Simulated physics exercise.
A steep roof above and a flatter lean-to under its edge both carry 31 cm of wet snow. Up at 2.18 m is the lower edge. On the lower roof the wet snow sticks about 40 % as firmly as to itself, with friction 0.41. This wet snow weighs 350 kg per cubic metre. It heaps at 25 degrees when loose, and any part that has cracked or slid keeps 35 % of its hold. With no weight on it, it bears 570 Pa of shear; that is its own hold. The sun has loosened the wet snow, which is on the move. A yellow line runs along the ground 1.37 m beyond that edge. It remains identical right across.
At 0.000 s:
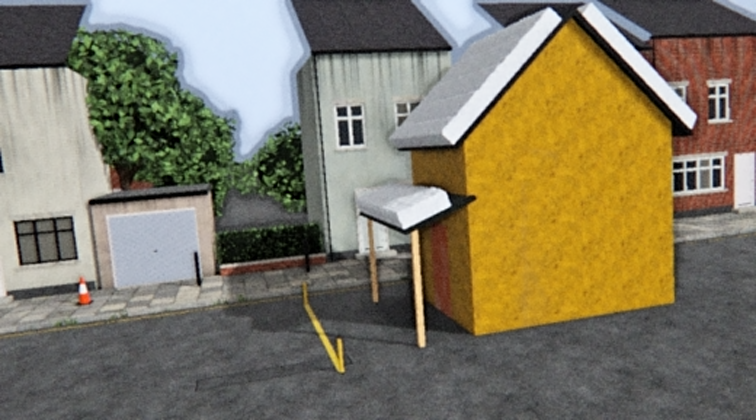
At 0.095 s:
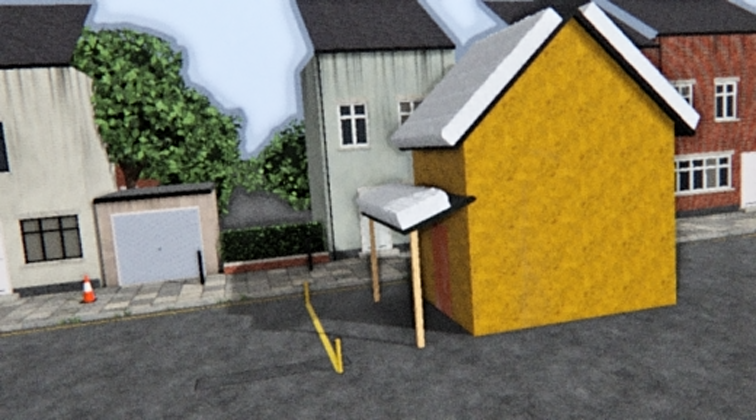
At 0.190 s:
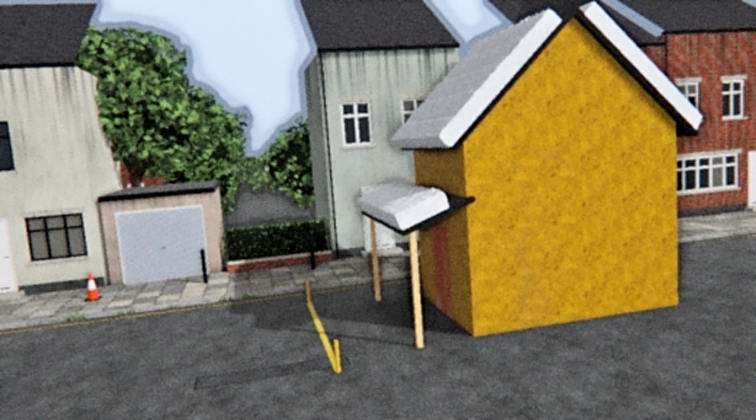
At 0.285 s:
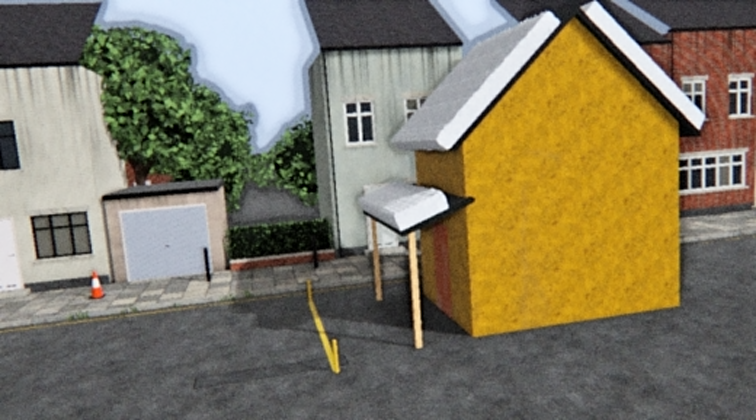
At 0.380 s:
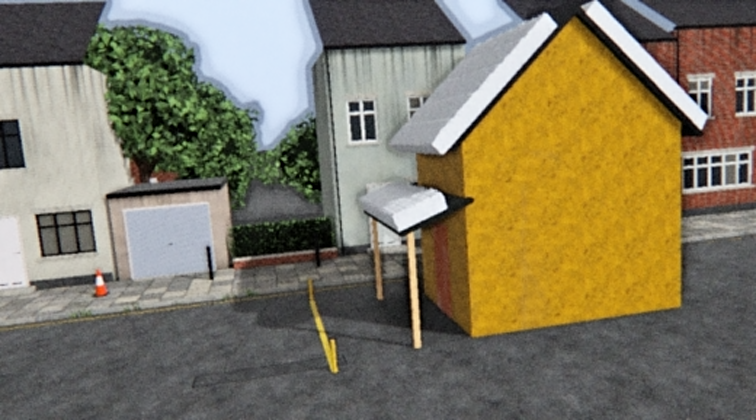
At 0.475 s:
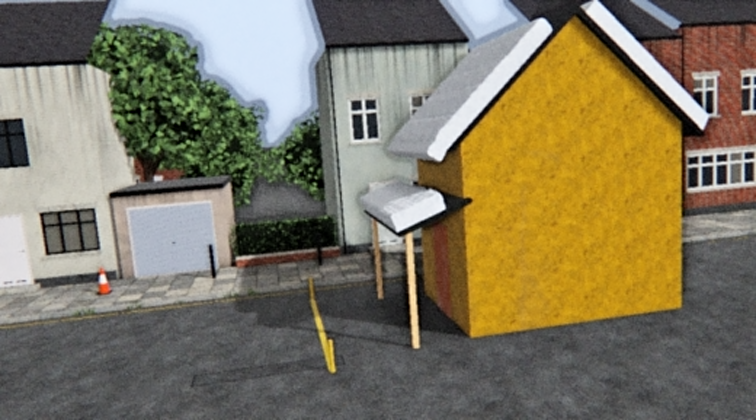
At the start, white snow covers the steep roof of a mustard-yellow house and the small post-held roof at its left, above a yellow line on the ground. As the view drifts slightly, the upper snow slides slowly down in one piece, pokes a little past the roof's edge, then begins cracking.
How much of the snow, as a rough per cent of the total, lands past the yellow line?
The snow past the yellow line makes up roughly 56 percent of the total.
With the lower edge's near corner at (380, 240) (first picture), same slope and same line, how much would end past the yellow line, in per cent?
Estimate: Approx. 60 %.
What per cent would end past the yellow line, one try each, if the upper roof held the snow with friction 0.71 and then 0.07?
Respectively near 55 % and near 60 %.
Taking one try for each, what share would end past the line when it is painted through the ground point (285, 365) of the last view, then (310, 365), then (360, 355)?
First try 40 per cent, second 50 per cent, third 70 per cent.
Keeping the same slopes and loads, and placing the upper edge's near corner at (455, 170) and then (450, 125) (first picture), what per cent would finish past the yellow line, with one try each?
55 per cent, then 55 per cent.
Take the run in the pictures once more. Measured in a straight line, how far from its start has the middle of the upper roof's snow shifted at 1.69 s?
Straight-line shift: Around 3.8 m.
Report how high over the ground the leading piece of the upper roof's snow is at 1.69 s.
About 0.4 m.
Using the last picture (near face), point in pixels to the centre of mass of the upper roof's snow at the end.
Pretty much at (273, 352), I'd say.
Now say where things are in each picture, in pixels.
In the first frame, front end of the wet snow at (452, 143).
In the second frame, front end of the wet snow at (451, 144), its middle shifted 1.1 cm.
In the third frame, front end of the wet snow at (449, 141), its middle shifted 4.5 cm, 1 % of it past the upper edge, in one piece.
In the fourth frame, front end of the wet snow at (446, 133), its middle shifted 10 cm, 3 % of it past the upper edge, in one piece.
In the fifth frame, front end of the wet snow at (441, 136), its middle shifted 18 cm, 6 % of it past the upper edge, in one piece.
In the sixth frame, front end of the wet snow at (435, 141), its middle shifted 29 cm, 10 % of it past the upper edge, cracking.
By 1.03 s, none is below the lower edge and 0 % is past the line.
By 1.69 s, 37 % is below the lower edge and 0 % is past the line.
By 2.34 s, 83 % is below the lower edge and 54 % is past the line.
By 3.00 s, 84 % is below the lower edge and 56 % is past the line.
By 3.40 s, at the end, 84 % is below the lower edge and 56 % is past the line.
